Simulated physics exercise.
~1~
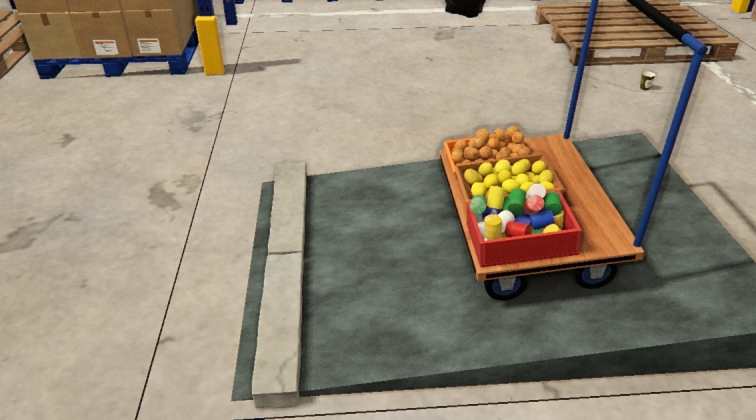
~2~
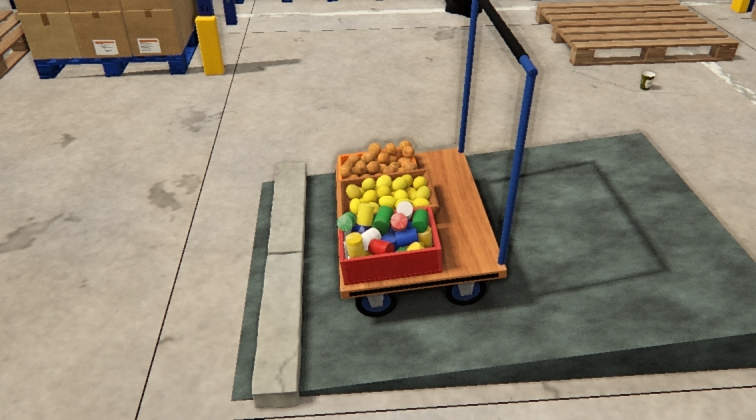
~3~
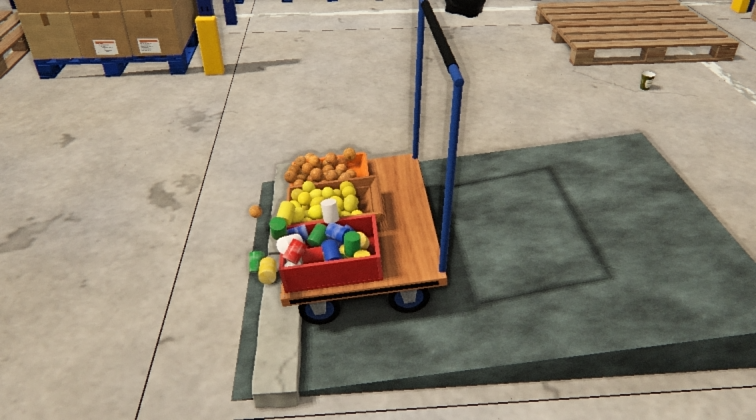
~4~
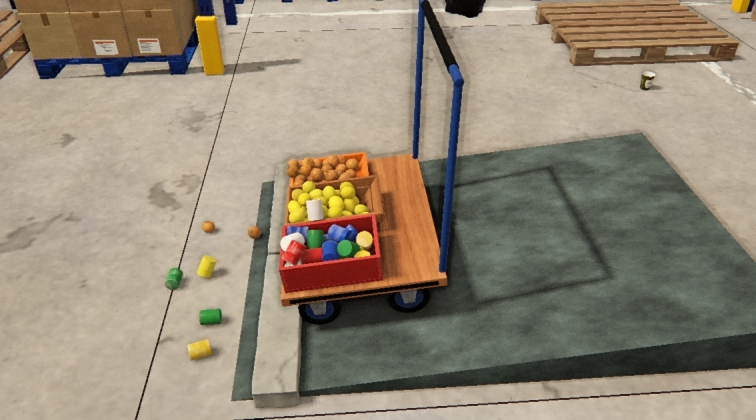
A wooden platform trolley with a blue handle stands on a dark green ramp in a warehouse, seen from above by a still camera. On its deck sit an orange crate of brownish balls at the back, a wooden crate of lemons in the middle and a red crate of colourful jars in front. The trolley rolls left down the ramp towards a pale kerb. It stops there, and several jars and a few brownish balls spill over the left side. They scatter across the floor and kerb, while the lemons stay in their crate and the trolley stands still.
